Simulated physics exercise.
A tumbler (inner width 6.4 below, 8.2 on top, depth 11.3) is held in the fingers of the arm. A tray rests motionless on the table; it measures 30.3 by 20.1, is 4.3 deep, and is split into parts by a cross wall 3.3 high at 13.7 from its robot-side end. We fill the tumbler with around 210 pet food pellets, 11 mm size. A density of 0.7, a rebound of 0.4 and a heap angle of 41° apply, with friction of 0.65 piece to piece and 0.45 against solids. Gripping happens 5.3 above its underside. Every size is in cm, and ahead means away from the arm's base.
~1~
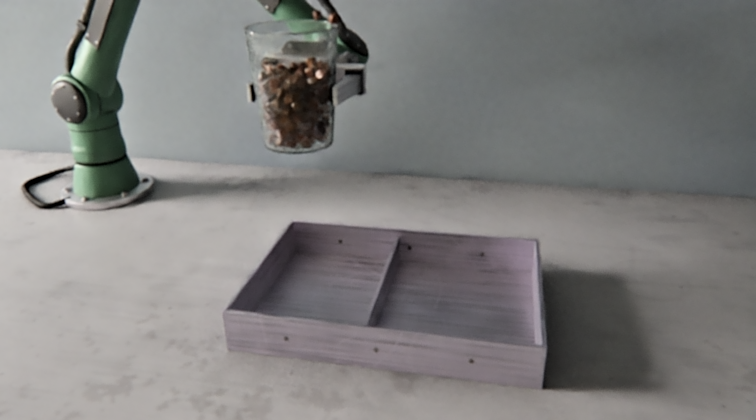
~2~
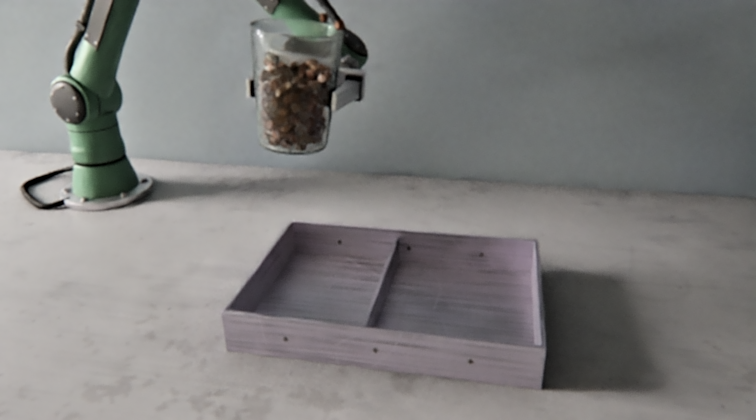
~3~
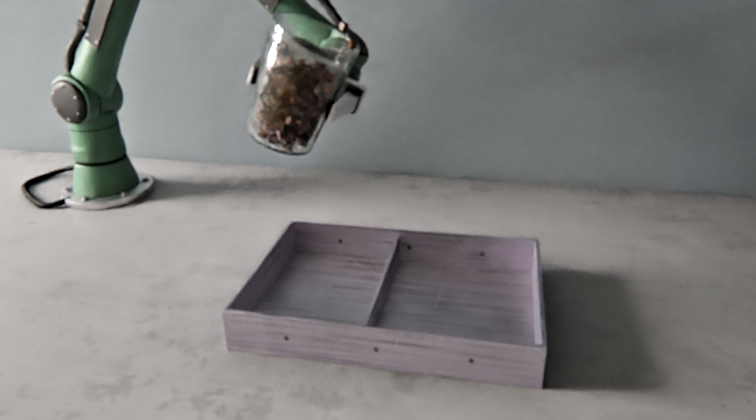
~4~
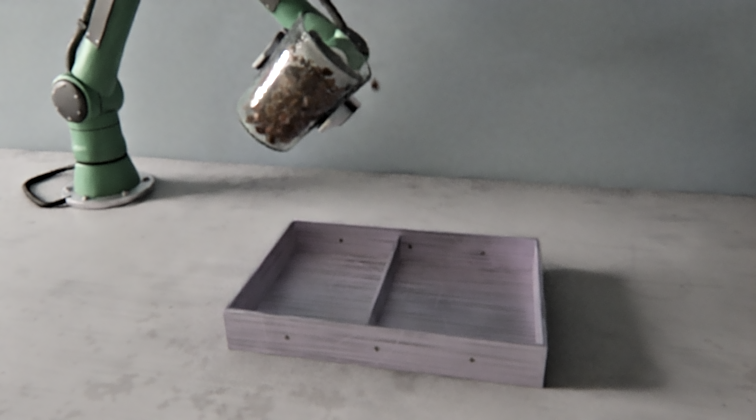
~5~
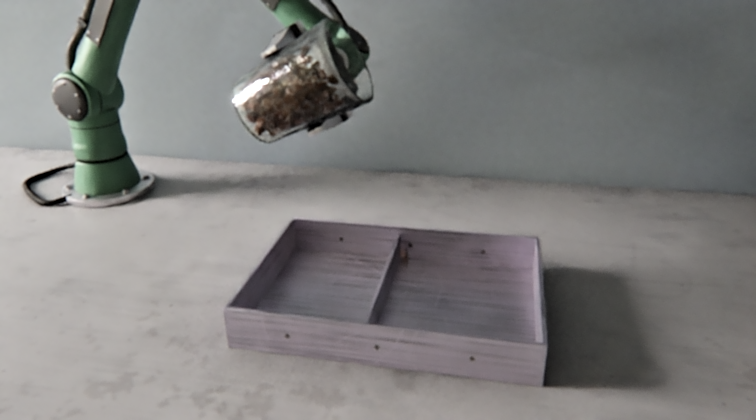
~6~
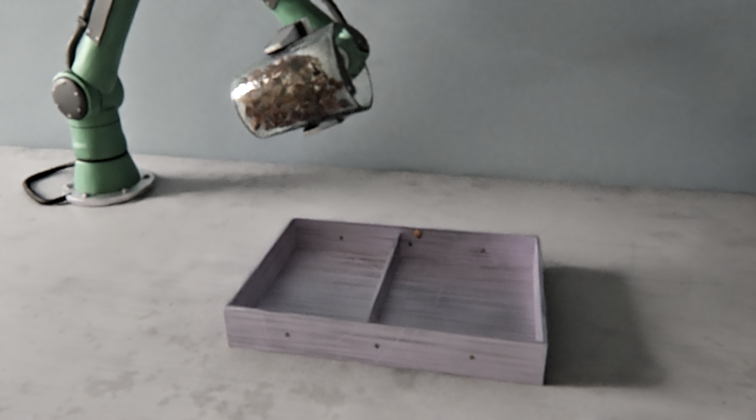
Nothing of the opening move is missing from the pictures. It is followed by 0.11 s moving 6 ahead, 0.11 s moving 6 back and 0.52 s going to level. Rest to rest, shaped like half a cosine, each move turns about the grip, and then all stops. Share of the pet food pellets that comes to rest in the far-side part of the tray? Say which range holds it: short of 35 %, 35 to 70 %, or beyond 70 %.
The range short of 35 % holds it.
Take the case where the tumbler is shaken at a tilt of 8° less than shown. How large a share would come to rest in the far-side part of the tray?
Roughly 15 percent then.
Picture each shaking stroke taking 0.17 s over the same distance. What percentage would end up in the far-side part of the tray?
Roughly 5 in a hundred.
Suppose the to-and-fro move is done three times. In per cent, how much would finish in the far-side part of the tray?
In that case it would be near 40 percent.
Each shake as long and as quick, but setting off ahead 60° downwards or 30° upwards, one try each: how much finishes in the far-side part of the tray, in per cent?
First try about 0 %, second try about 70 %.
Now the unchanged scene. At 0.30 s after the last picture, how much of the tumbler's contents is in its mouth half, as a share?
Roughly 45 %.
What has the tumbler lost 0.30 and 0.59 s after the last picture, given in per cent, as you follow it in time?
30, then 30.
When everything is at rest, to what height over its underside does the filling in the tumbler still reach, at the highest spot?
I'd put it at close to 8.0 centimetres.
Then, 0.30 s after the last picture, tilted 64° forward, highest piece 26 above the table; 149 in the tumbler, 1 in the far-side part, 56 in flight or on a rim.
Then, 0.59 s after the last picture, tilted 13° forward, highest piece 29 above the table; 148 in the tumbler, 46 in the far-side part, 6 in the robot-side part, 6 on the table or floor.
Then, 0.94 s after the last picture, level, highest piece 27 above the table; 148 in the tumbler, 46 in the far-side part, 6 in the robot-side part, 6 on the table or floor.
Then, 1.99 s after the last picture, level, highest piece 27 above the table; 148 in the tumbler, 46 in the far-side part, 6 in the robot-side part, 6 on the table or floor.
Final count, 148 in the tumbler, 46 in the far-side part, 6 in the robot-side part, 6 on the table or floor. That is 22 % in the far-side part of the tray.
